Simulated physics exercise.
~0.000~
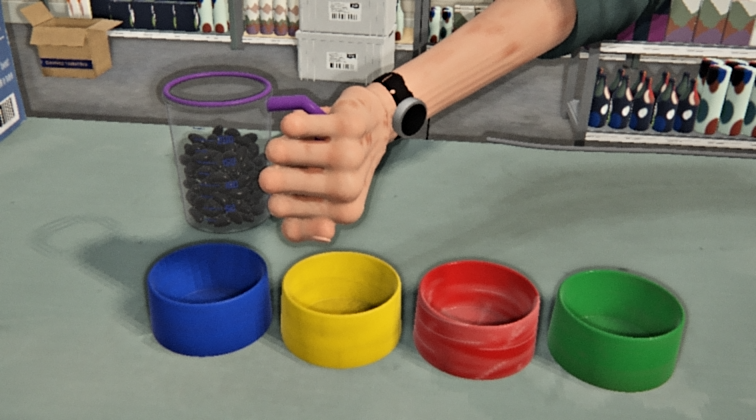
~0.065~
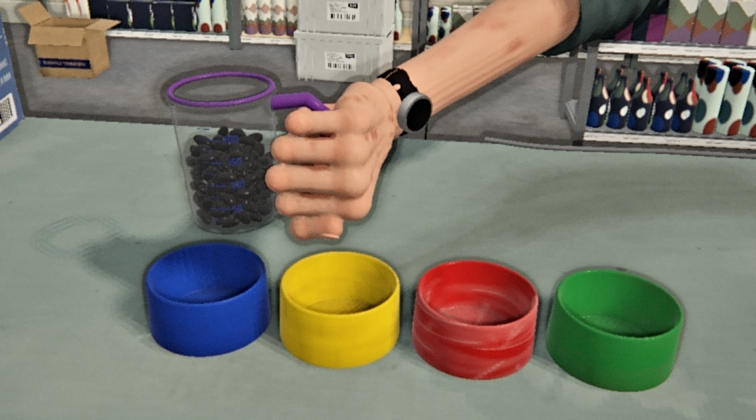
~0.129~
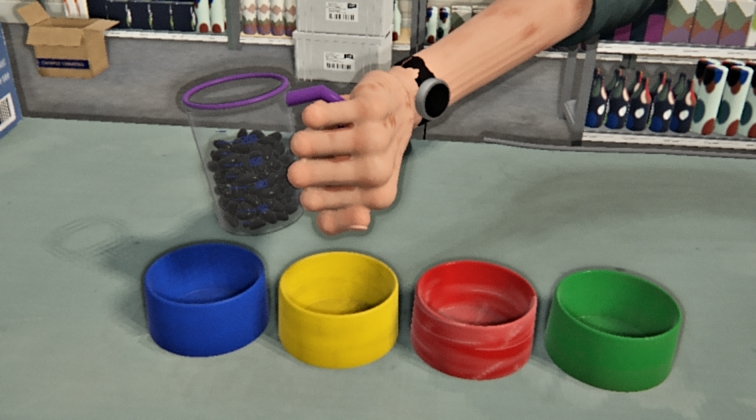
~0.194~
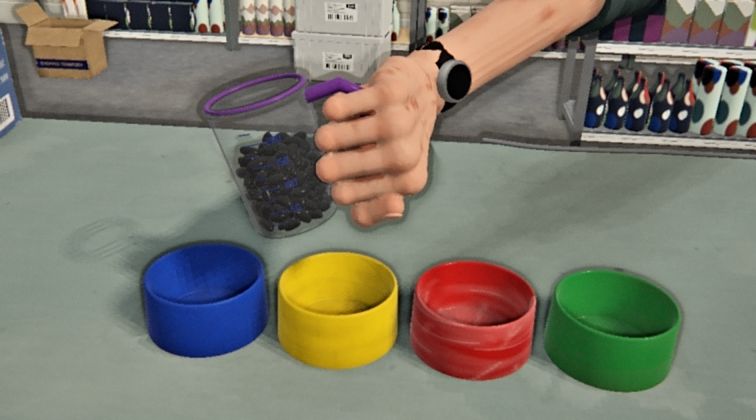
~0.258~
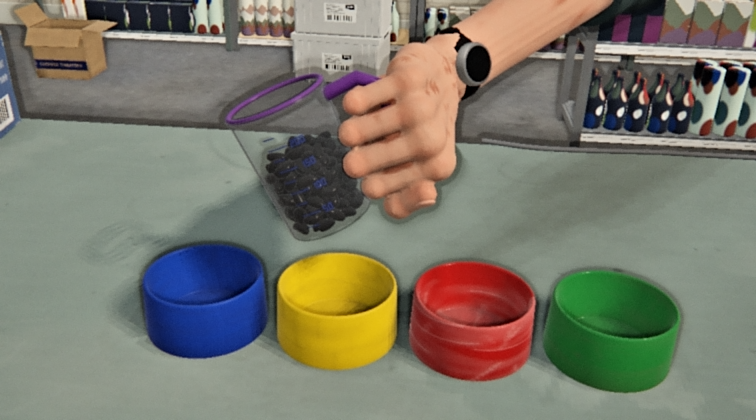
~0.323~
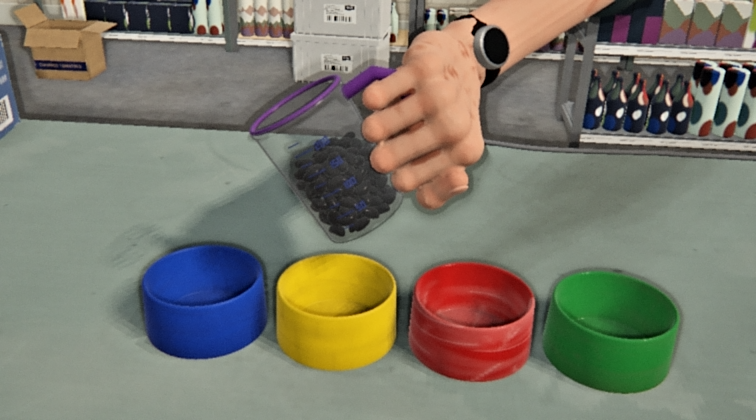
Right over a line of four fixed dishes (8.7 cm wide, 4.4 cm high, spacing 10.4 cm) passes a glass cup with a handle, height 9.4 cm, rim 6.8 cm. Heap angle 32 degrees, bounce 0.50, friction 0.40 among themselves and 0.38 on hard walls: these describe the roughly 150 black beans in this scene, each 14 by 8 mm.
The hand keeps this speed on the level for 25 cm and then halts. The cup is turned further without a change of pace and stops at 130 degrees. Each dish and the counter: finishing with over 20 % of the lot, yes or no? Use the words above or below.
Red - above; blue - below; green - below; yellow - below; counter - below.
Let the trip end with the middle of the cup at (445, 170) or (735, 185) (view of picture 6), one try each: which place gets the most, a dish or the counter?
Try 1 - yellow; try 2 - green.
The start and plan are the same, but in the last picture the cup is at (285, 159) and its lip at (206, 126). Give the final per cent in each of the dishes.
Dish by dish: Red 60 percent, blue 0 percent, green 0 percent, yellow 20 percent.
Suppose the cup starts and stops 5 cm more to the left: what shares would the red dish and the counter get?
Red: 70; counter: 30.
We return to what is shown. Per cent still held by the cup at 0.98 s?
My estimate is about 100 per cent.
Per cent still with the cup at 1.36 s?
About 0 percent of the load.
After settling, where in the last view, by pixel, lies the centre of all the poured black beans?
Centre at rest, approx.: (468, 320) px.
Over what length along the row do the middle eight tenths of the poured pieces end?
5 cm.
Then, at 0.72 s, tilt 79 degrees; cup holds 100 %.
Then, at 0.98 s, tilt 110 degrees; cup holds 100 %.
After 1.36 s, tilt 130 degrees; cup holds 0 %, red 100 %.
By 1.8 s all is still; red 100 %, blue 0 %, green 0 %, yellow 0 %, counter 0 %.
